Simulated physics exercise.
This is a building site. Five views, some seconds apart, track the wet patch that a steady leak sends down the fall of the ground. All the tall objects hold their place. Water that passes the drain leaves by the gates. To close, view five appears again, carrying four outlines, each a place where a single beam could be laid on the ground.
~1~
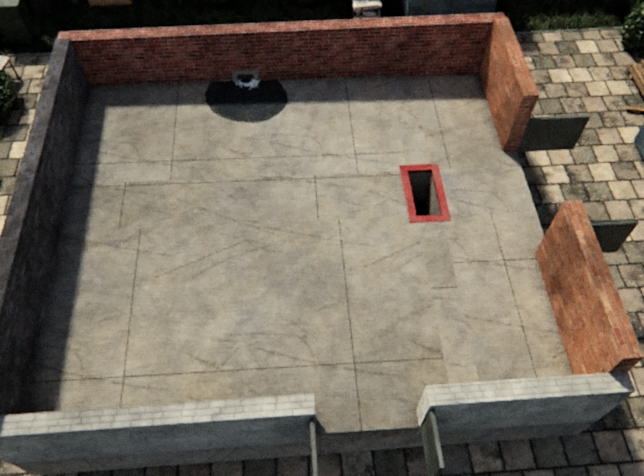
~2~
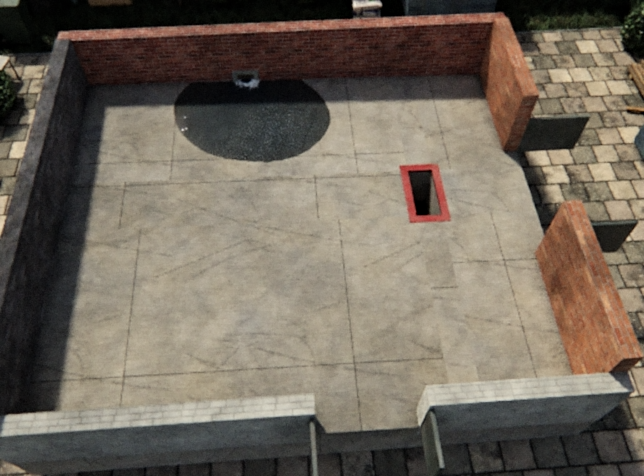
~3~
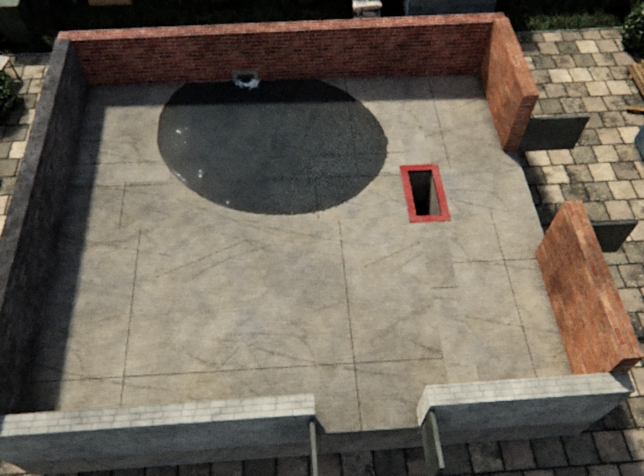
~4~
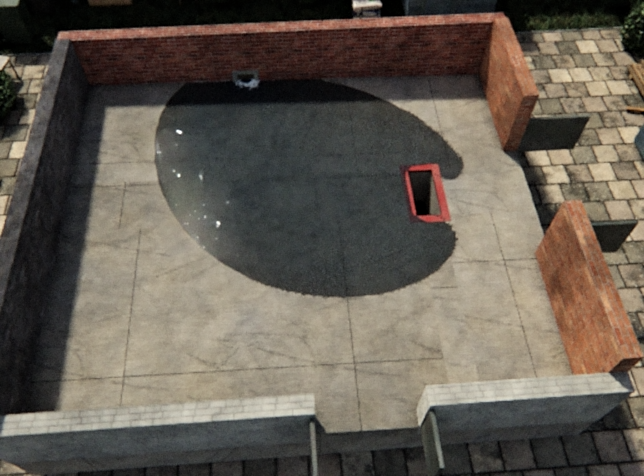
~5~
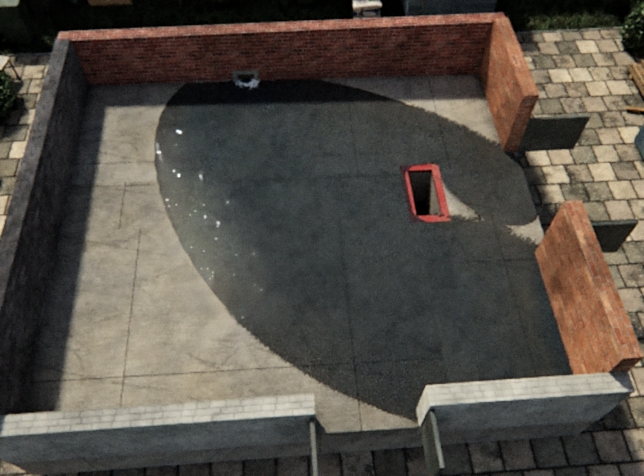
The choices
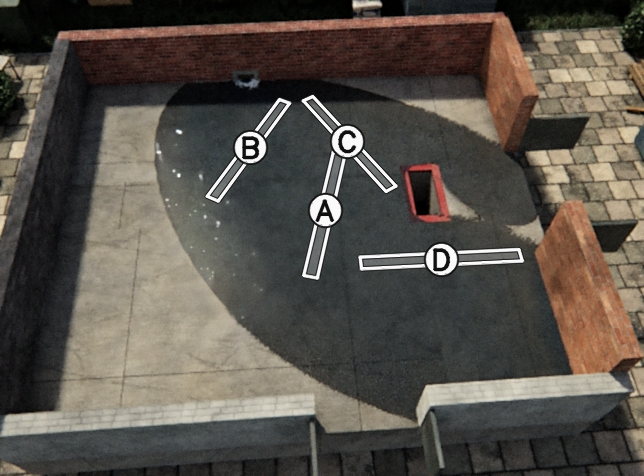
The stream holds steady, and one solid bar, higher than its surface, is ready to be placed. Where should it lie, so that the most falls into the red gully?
I would pick place D.
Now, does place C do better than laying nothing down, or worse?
Place C is worse.
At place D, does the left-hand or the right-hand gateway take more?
The right gate.
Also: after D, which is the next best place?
The answer is A.
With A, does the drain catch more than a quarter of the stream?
No.
On the marked copy, A from (310, 276) to (339, 153); B from (212, 198) to (284, 101); C from (308, 98) to (390, 188); D from (360, 262) to (520, 255).
For place A, about 14 % of the stream runs into the red gully, about 78 % out by the gates.
For place B, about 6 % of the stream runs into the red gully, about 86 % out by the gates.
For place C, about 8 % of the stream runs into the red gully, about 91 % out by the gates.
For place D, about 24 % of the stream runs into the red gully, about 68 % out by the gates.
